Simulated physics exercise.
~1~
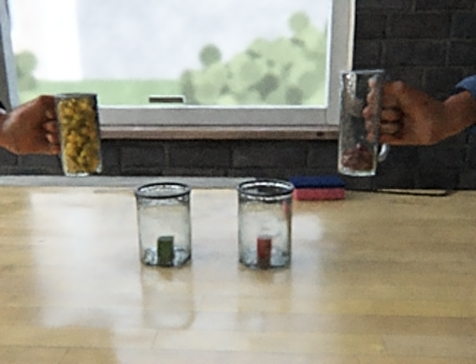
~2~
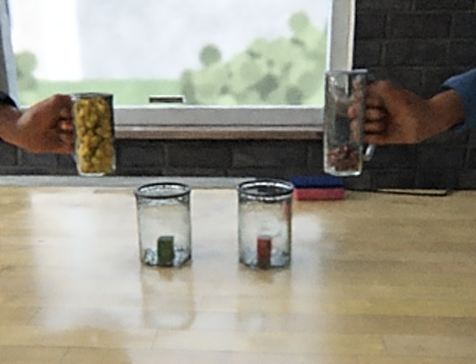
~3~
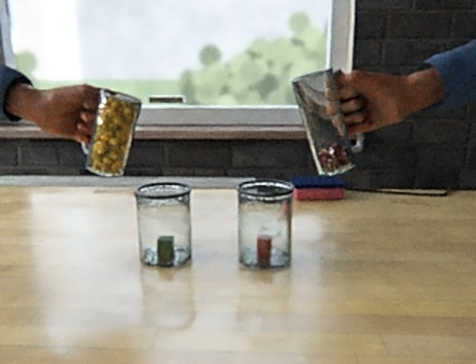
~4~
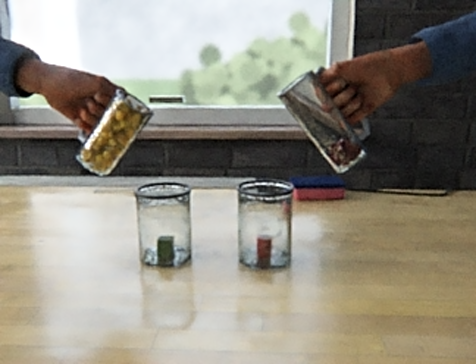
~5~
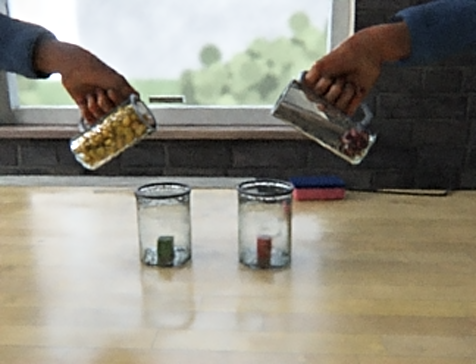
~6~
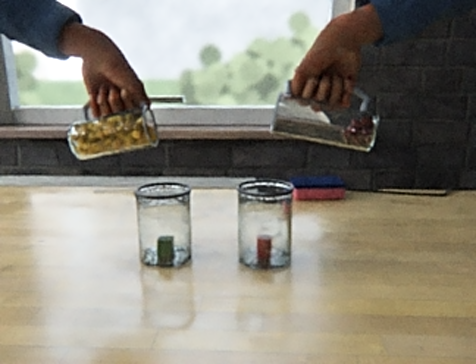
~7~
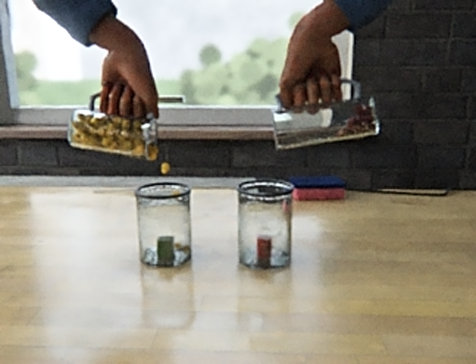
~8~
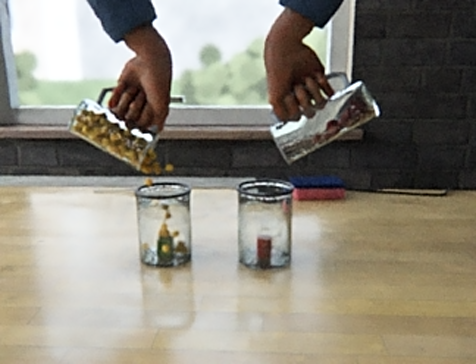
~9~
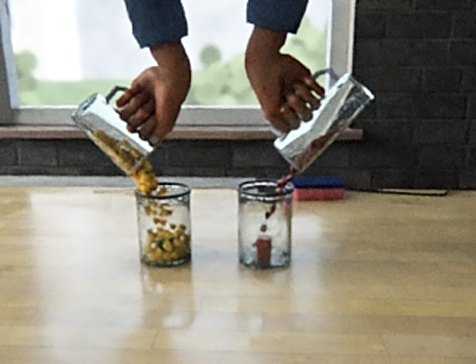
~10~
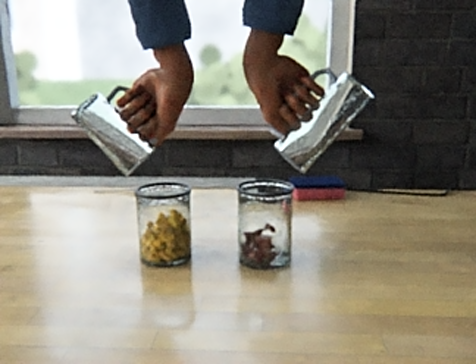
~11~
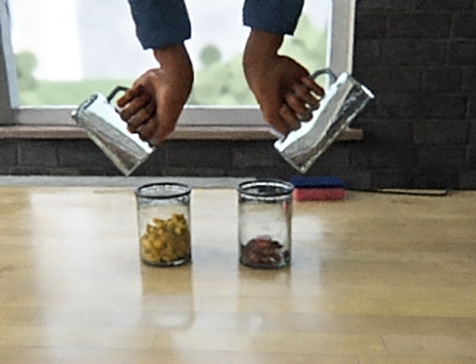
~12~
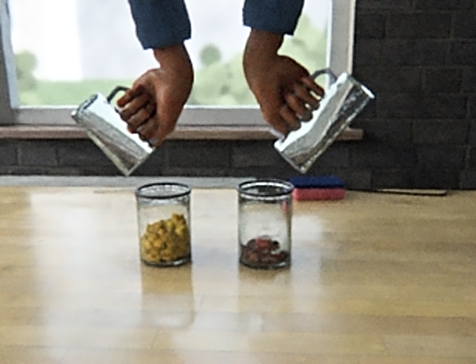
Two hands tipped glass mugs over two jars on a wooden table, pouring yellow bits into the left one and, slightly later, dark red bits into the right, until the green block was buried while the red one's top still showed.
